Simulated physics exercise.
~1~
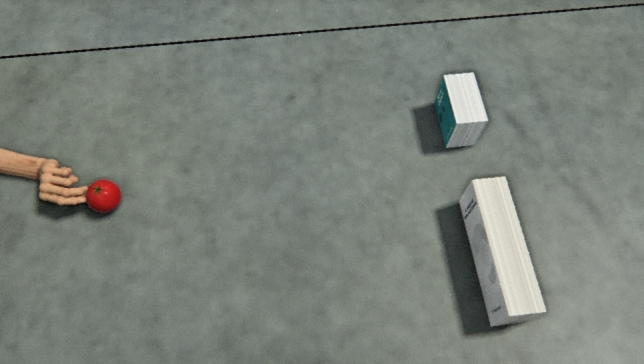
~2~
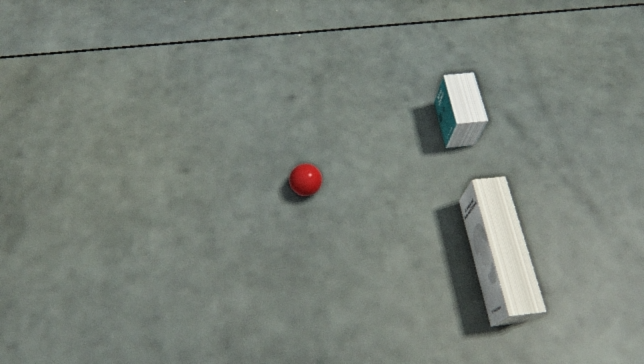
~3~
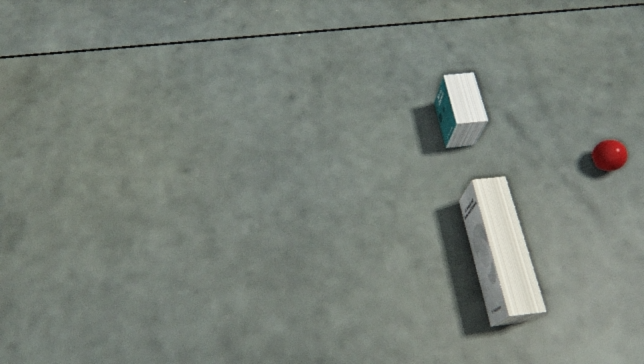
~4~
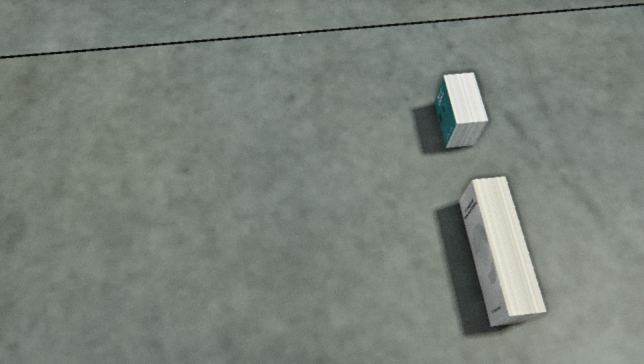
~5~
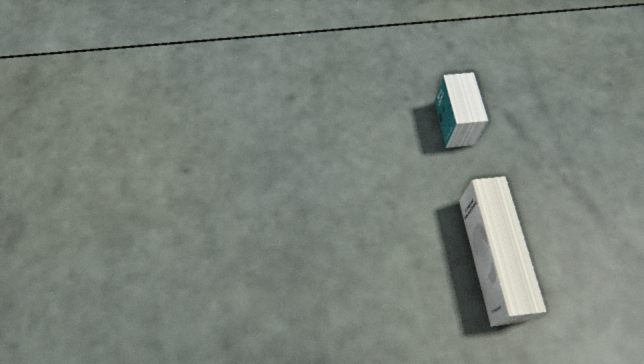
A hand released a red tomato at the left, sending it rolling right across the grey floor. It passed through the gap between a turquoise book and a longer white book, then rolled out of sight, leaving both books in place.
